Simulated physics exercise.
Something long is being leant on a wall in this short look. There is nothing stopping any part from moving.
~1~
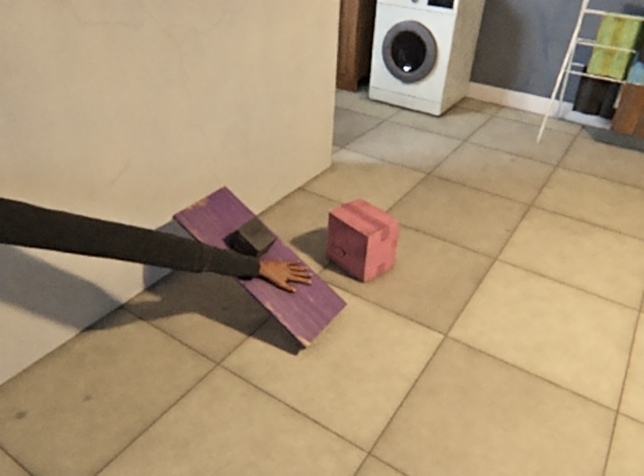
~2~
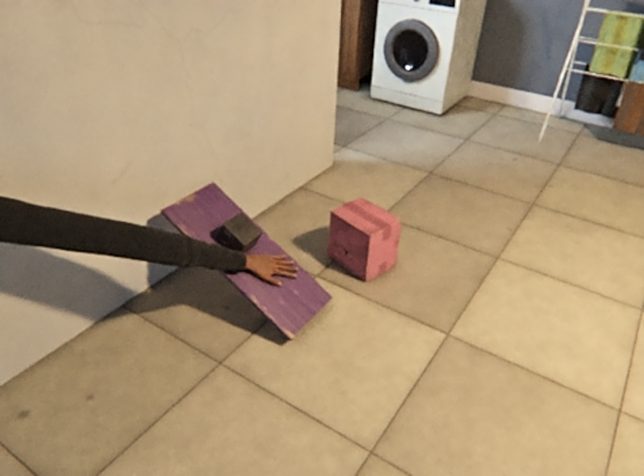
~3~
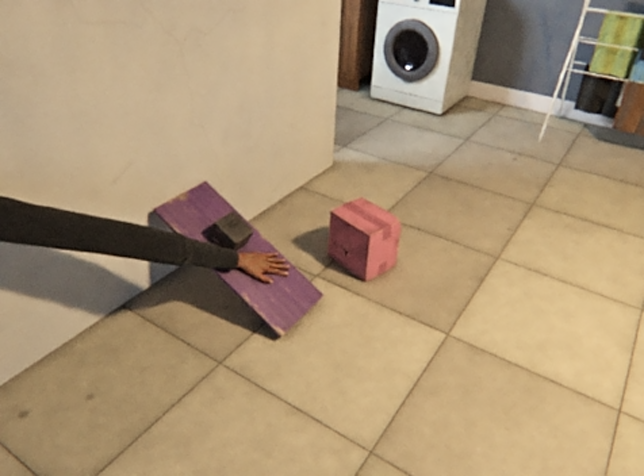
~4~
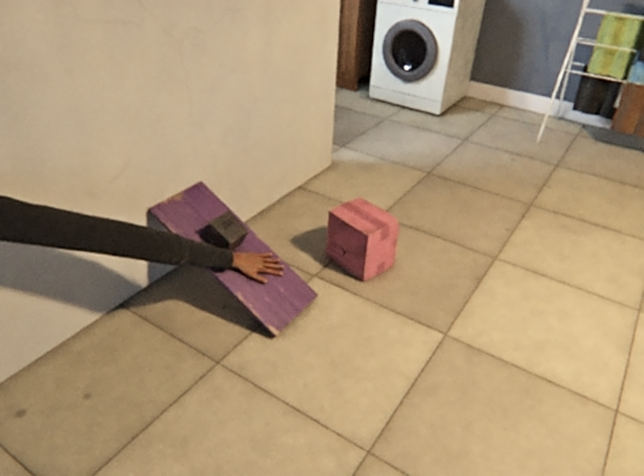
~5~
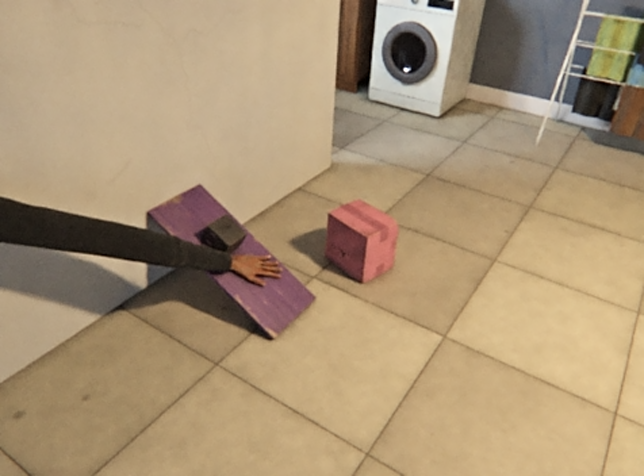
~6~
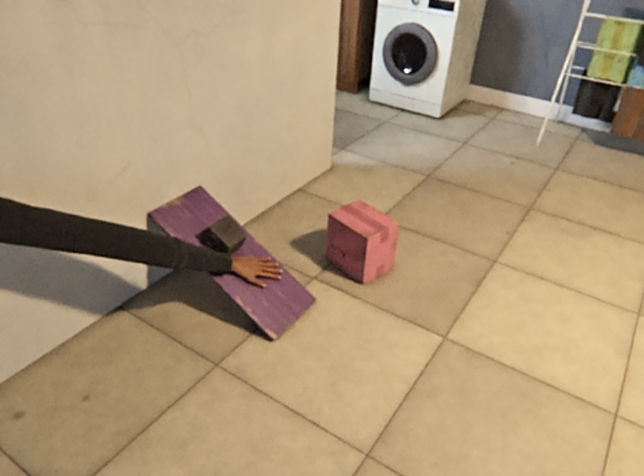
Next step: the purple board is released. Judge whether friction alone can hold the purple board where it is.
It drops lower.
Then, 0.40 s after the last picture, purple board sunk by 14° near (241, 277).
Then, 0.50 s after the last picture, purple board sunk by 28° near (243, 292).
At rest, moved from the start, purple board; pink box in place. Seen from the same camera at the end, purple board near (243, 293). The board gives way.
